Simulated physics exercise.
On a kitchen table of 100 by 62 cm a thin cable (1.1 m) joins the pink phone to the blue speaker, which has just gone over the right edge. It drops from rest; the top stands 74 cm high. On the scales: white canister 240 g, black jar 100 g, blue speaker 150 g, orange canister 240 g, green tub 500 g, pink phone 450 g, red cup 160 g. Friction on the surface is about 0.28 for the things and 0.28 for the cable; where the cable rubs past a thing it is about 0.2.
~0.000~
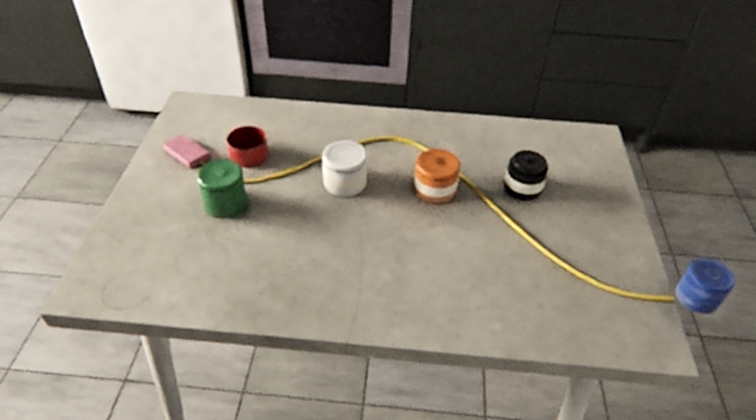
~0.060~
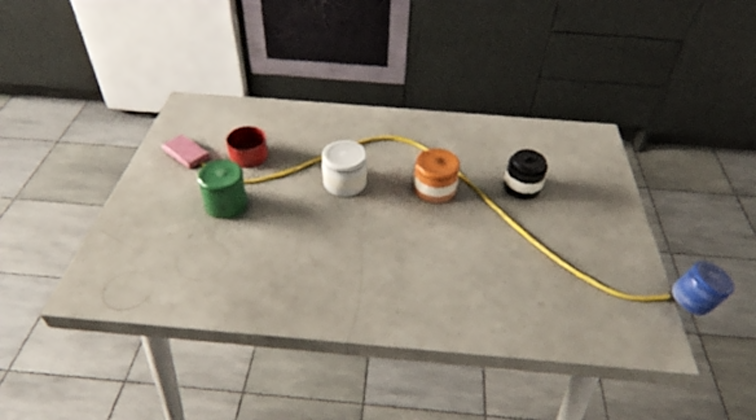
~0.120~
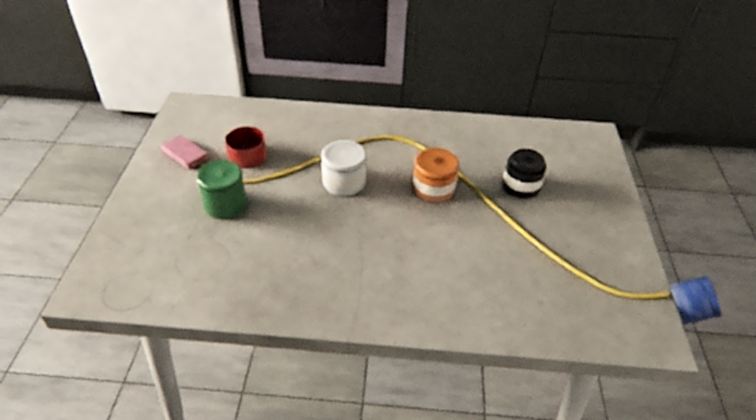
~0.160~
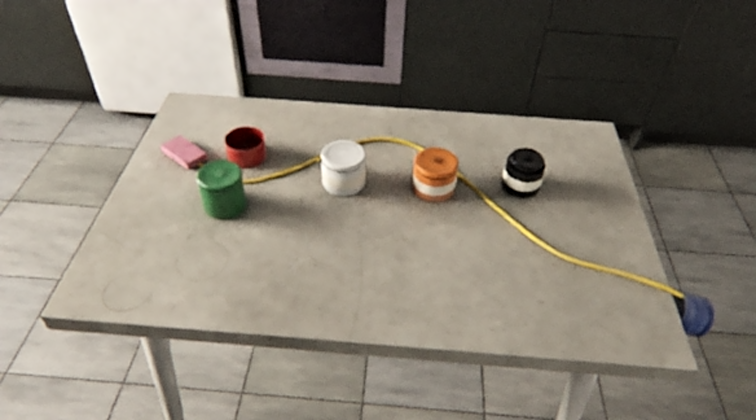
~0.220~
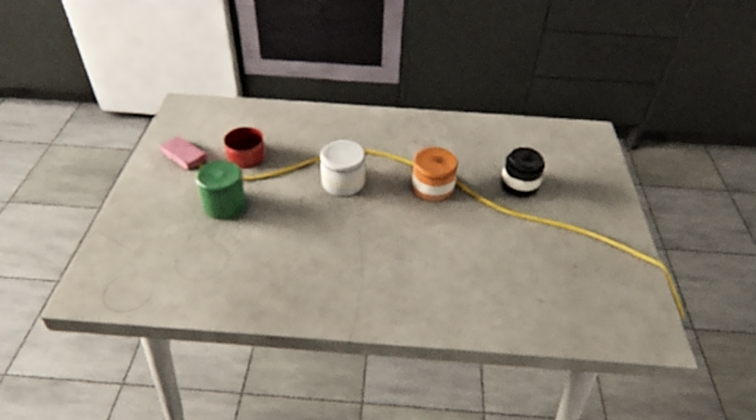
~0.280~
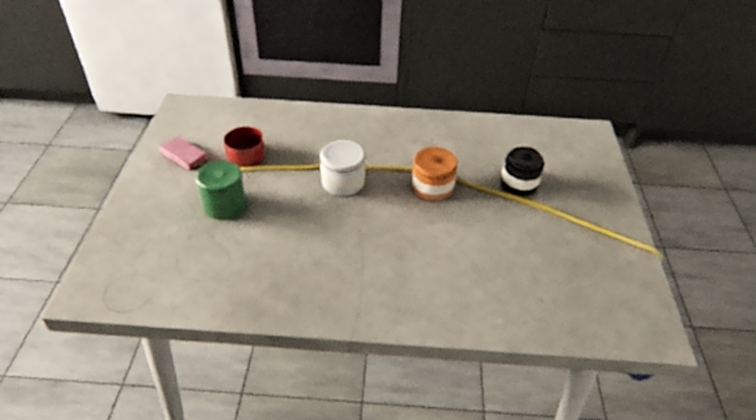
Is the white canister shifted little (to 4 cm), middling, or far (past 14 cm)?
Verdict: The white canister hardly moves.
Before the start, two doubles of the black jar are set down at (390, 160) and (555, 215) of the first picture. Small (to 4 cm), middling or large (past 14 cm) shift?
In turn: Large, middling.
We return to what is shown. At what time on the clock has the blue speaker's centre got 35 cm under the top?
About: Never.
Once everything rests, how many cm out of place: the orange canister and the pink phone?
About: Orange canister 2 cm, pink phone 6 cm.
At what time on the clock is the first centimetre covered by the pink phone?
Pink phone 0.32 s.
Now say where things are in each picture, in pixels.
The first frame shows shows, white canister (345, 154); cable runs through (613, 290) (507, 218).
The second frame shows shows, blue speaker (711, 276); cable runs through (611, 291).
The third frame shows shows, blue speaker (695, 301); cable runs through (610, 290).
The fourth frame shows shows, blue speaker (685, 313); cable runs through (624, 274).
In the fifth frame, shows, cable runs through (666, 273).
The sixth frame shows shows, white canister (343, 153); cable runs through (581, 222) (474, 186) (372, 167).
At 0.5 s, the cable's tail end at (223, 160); blue speaker over the edge, pink phone 3 cm off its start, orange canister 2 cm off its start.
At 0.7 s, the cable's tail end at (226, 161); blue speaker over the edge, pink phone 4 cm off its start, red cup 2 cm off its start.
At 1.0 s, the cable's tail end at (229, 160); blue speaker over the edge, pink phone 5 cm off its start at (206, 152), red cup 2 cm off its start at (248, 131).
At 1.2 s, the cable's tail end at (234, 160); blue speaker over the edge, pink phone 6 cm off its start, red cup 3 cm off its start.
At 2.4 s, the cable's tail end at (234, 160); white canister 0 cm off its start at (343, 153), blue speaker over the edge, pink phone 6 cm off its start at (210, 152), red cup 3 cm off its start at (252, 131).
